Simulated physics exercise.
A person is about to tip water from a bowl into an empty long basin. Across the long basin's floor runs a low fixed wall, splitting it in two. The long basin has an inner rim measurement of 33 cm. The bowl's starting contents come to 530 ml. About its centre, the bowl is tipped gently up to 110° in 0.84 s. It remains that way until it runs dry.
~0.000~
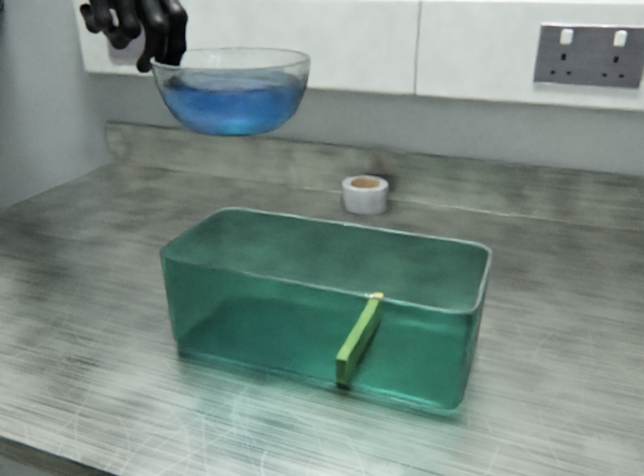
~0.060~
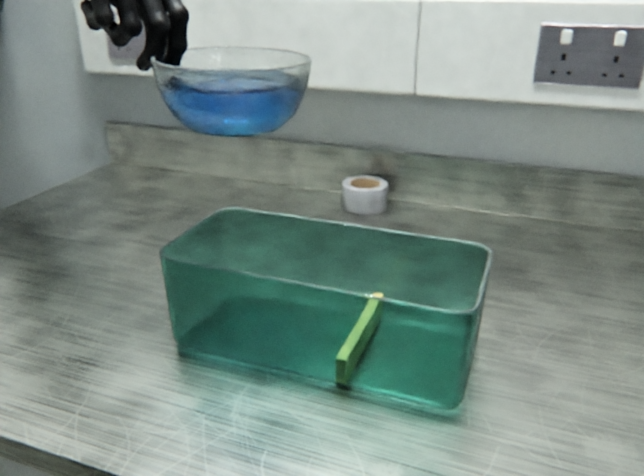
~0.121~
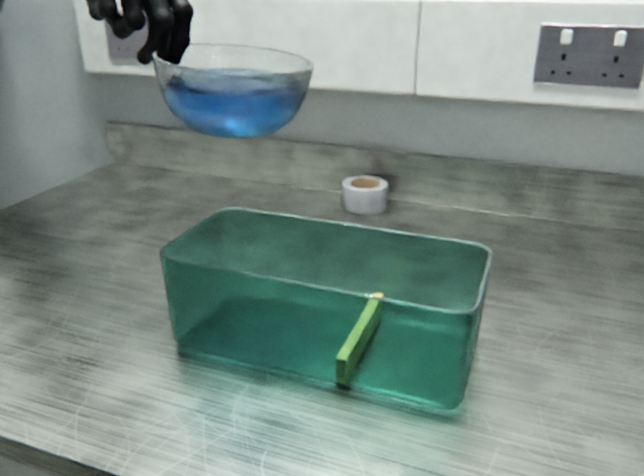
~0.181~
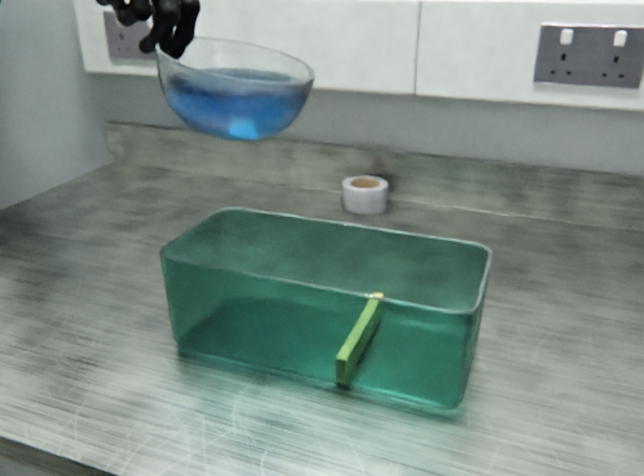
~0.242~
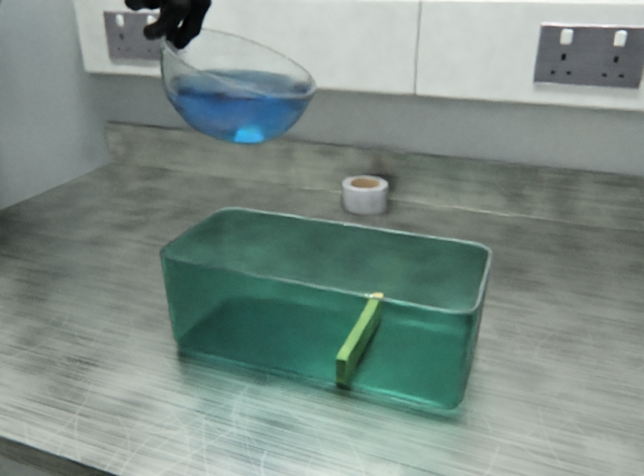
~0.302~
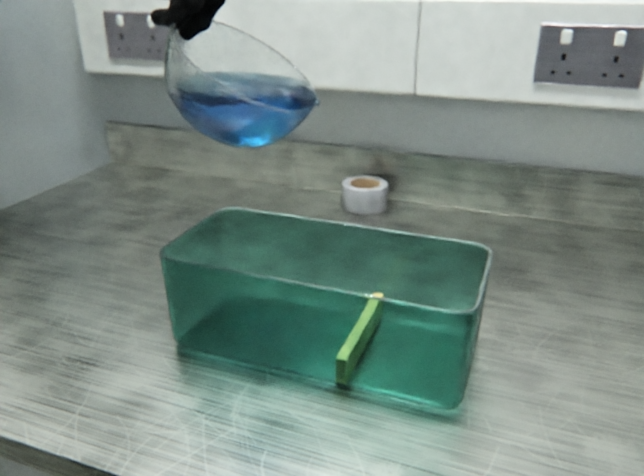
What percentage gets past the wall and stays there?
About 38 per cent.
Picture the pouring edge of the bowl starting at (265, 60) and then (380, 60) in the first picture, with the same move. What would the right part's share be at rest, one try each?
10 in a hundred, followed by 75 in a hundred.
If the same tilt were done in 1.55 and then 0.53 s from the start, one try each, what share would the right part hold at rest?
I'd say 50 percent on the first go, 30 percent on the next.
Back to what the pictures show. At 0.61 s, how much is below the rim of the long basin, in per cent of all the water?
Near 44 in a hundred.
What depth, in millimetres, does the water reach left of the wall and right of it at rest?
Some 12 mm on the left and 14 mm on the right.
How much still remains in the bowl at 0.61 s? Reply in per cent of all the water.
Close to 16 percent of the liquid remains at that time.
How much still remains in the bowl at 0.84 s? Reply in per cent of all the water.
About 0 % is still there.
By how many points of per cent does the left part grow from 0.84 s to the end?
Around 1 in a hundred.
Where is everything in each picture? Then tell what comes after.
Tilt 0°; pouring edge (303, 64); surface from (176, 74) to (301, 85); the long basin's rim runs from (192, 230) to (485, 279); the wall's top is at (362, 324), in the first frame.
Tilt 1°; pouring edge (304, 66); surface from (177, 74) to (301, 84), in the second frame.
Tilt 6°; pouring edge (306, 72); surface from (178, 73) to (302, 87), in the third frame.
Tilt 12°; pouring edge (308, 82); surface from (180, 71) to (305, 89), in the fourth frame.
Tilt 21°; pouring edge (309, 96); surface from (182, 73) to (309, 90), in the fifth frame.
Tilt 32°; pouring edge (308, 111); surface from (186, 76) to (310, 98); 3 per cent is over the edge, in the sixth frame.
After 0.61 s the tilt is 91° and 16 per cent is still to pour, 19 is left of the wall and 25 right of it.
After 0.84 s the tilt is 110° and 0 per cent is still to pour, 60 is left of the wall and 36 right of it.
After 1.08 s the tilt is 110° and 0 per cent is still to pour, 61 is left of the wall and 37 right of it.
After 1.34 s the tilt is 110° and 0 per cent is still to pour, 61 is left of the wall and 37 right of it.
In the end 61 per cent lies left of the wall, 38 right of it and 2 outside.
